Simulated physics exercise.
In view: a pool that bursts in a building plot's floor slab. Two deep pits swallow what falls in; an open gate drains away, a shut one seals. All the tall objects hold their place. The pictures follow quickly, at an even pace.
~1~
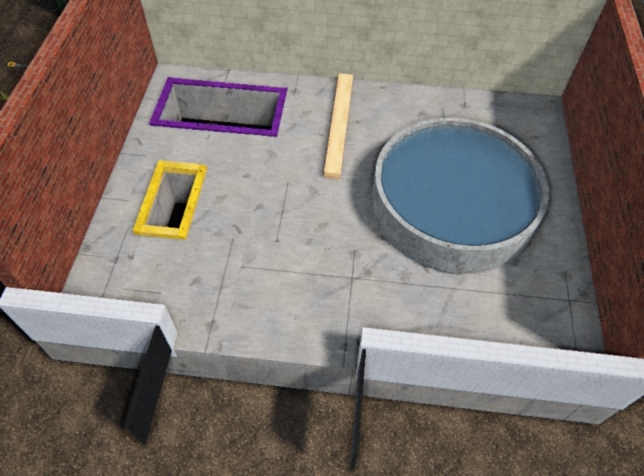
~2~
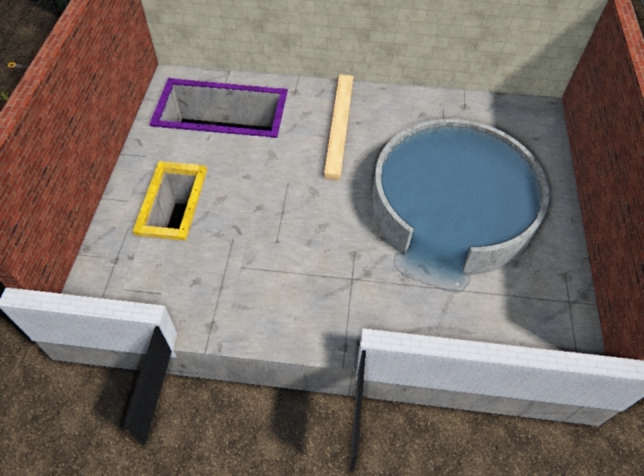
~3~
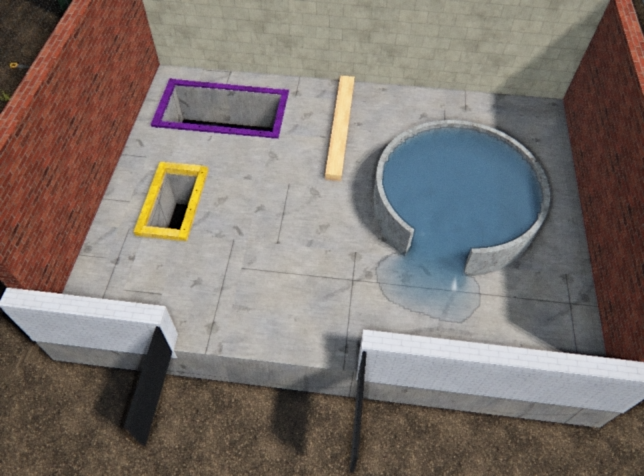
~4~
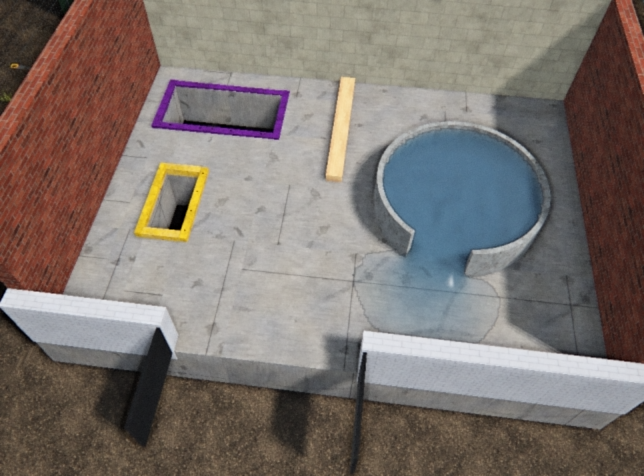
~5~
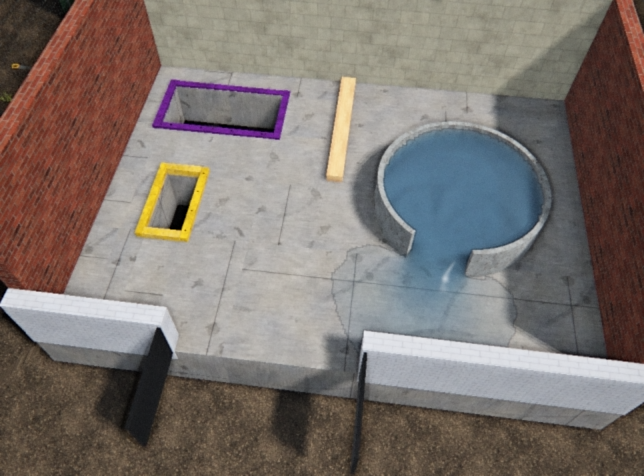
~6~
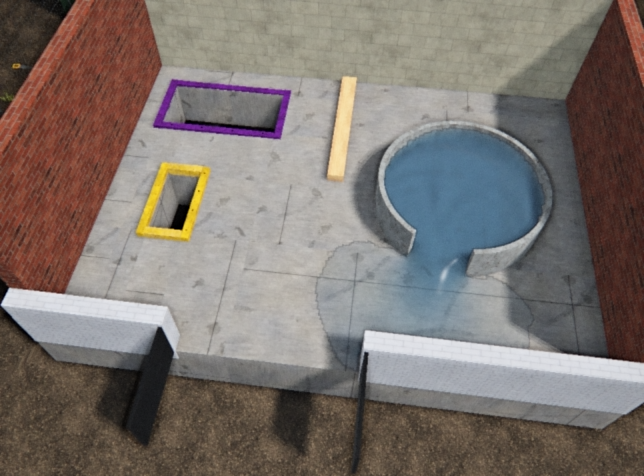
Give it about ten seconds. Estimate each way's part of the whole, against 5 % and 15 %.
The gate takes over 15 %; the purple pit takes under 5 %; the yellow pit takes under 5 %.
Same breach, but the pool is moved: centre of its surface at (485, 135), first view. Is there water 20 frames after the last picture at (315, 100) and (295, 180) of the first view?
In that order: Clear, clear.
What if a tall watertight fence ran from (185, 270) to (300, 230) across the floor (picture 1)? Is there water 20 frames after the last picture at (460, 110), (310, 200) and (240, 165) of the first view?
As listed: Not flooded, no water, not flooded.
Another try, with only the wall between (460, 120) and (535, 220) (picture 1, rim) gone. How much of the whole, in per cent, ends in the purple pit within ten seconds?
Per cent: Purple 4.
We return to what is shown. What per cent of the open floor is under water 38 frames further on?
About 55 per cent.
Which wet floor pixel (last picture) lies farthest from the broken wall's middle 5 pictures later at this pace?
At about (252, 342).
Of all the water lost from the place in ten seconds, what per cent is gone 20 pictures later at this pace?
Close to 45 %.
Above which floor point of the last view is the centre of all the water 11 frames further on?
I would point to (443, 242).
A moment on, water covers 15 % of the floor; the gate 1 %, the purple pit 0 %, the yellow pit 0 %.
Next, water covers 20 % of the floor; the gate 5 %, the purple pit 0 %, the yellow pit 0 %.
Then, water covers 40 % of the floor; the gate 11 %, the purple pit 0 %, the yellow pit 0 %.
Later, water covers 55 % of the floor; the gate 18 %, the purple pit 0 %, the yellow pit 0 %.
In the end, water covers 85 % of the floor; the gate 25 %, the purple pit 0 %, the yellow pit 0 %.
